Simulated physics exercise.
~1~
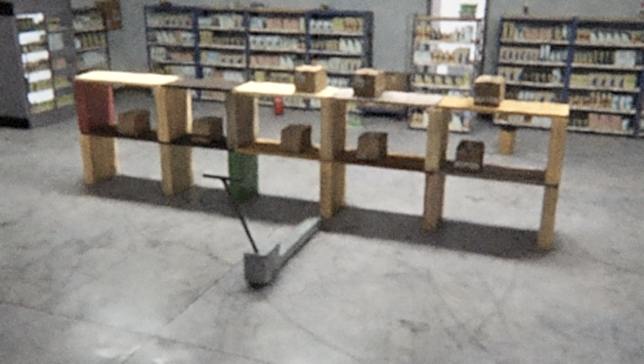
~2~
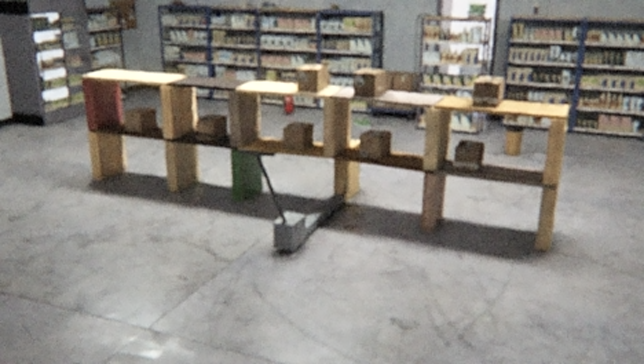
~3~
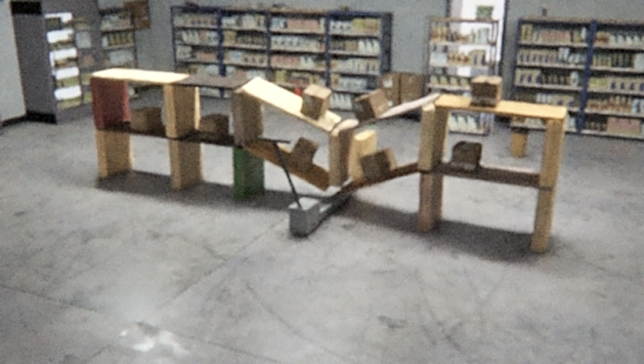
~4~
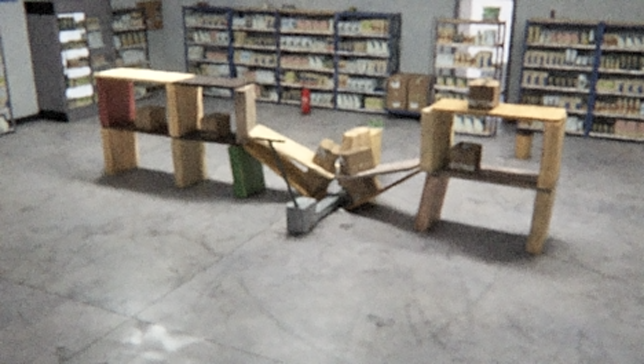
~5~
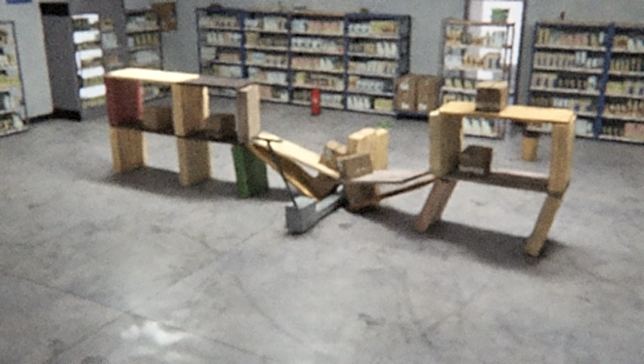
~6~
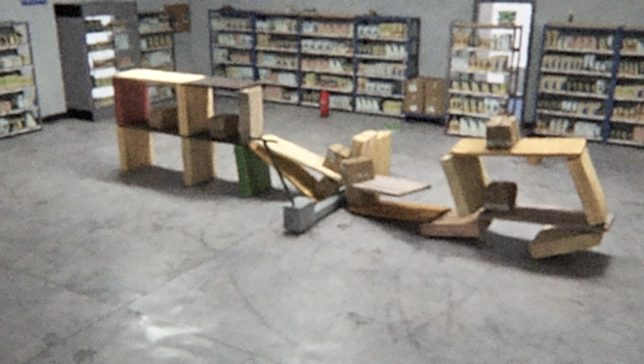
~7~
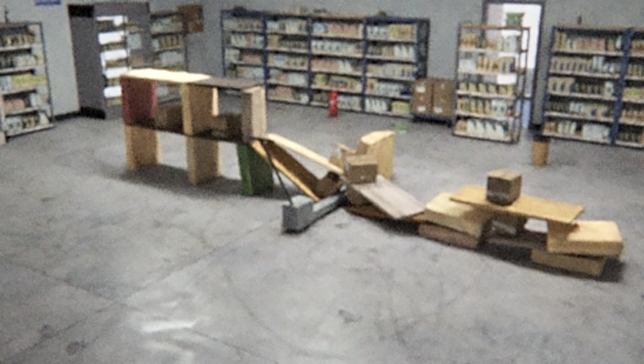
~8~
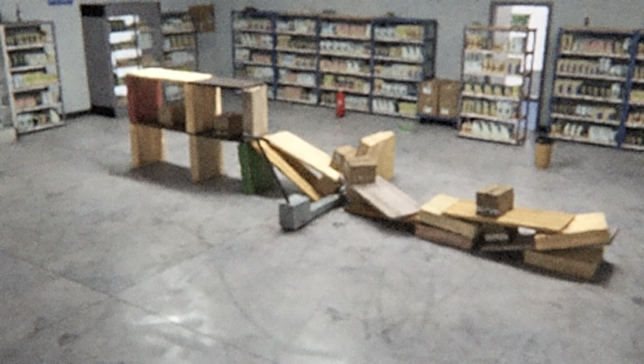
The footage shows a grey jack sliding in under a long two-tier row of timber uprights, boards and small boxes, whose middle sags and drops before the right section leans and collapses, leaving the left section with its red upright standing beside a low heap.
